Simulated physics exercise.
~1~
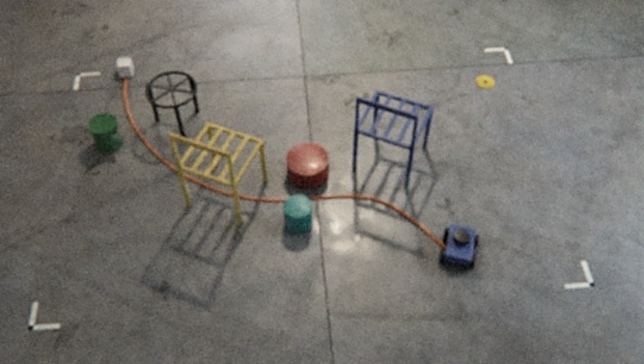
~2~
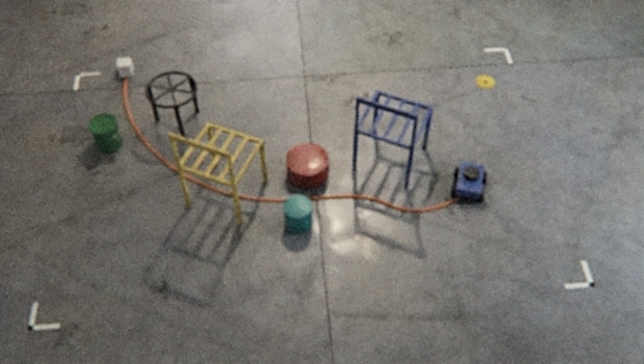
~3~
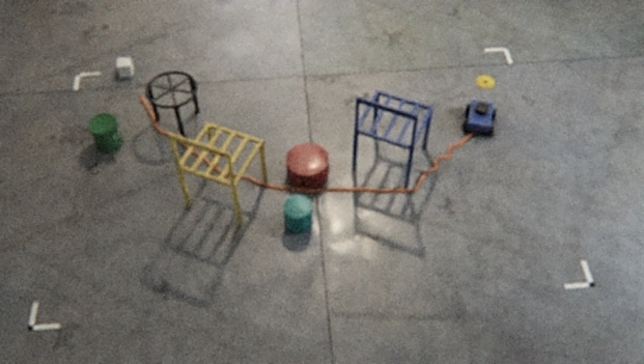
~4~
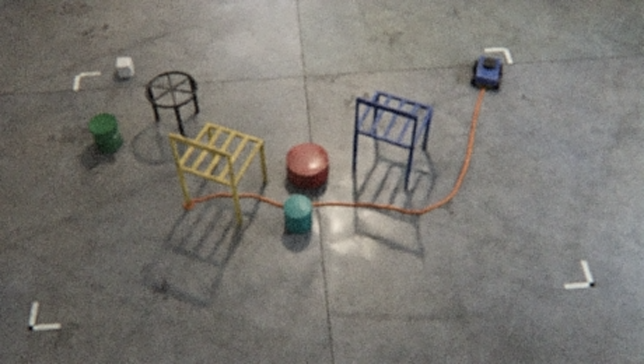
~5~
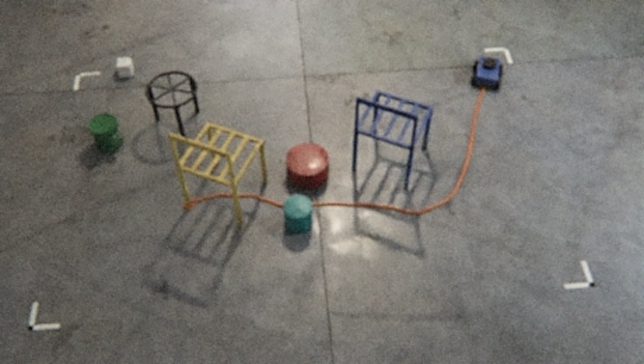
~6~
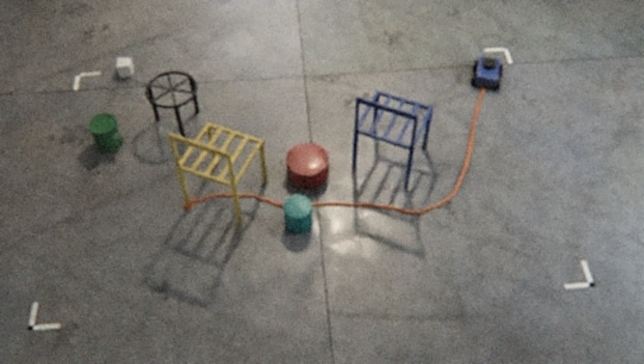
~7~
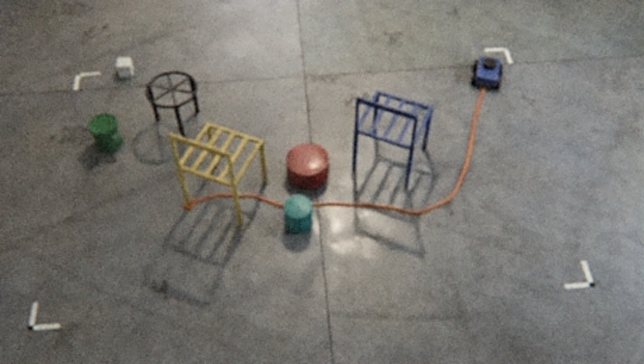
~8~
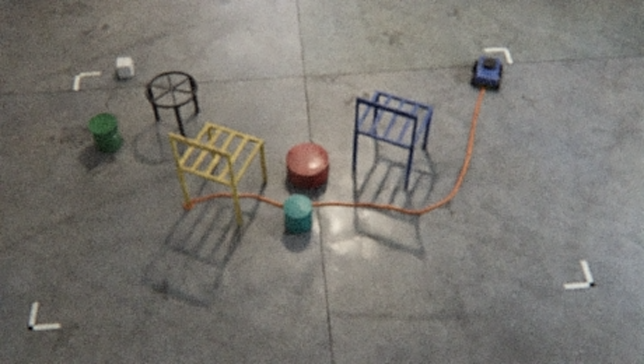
On a concrete floor, a blue cart drives upward, yanks its orange lead loose, and stops.
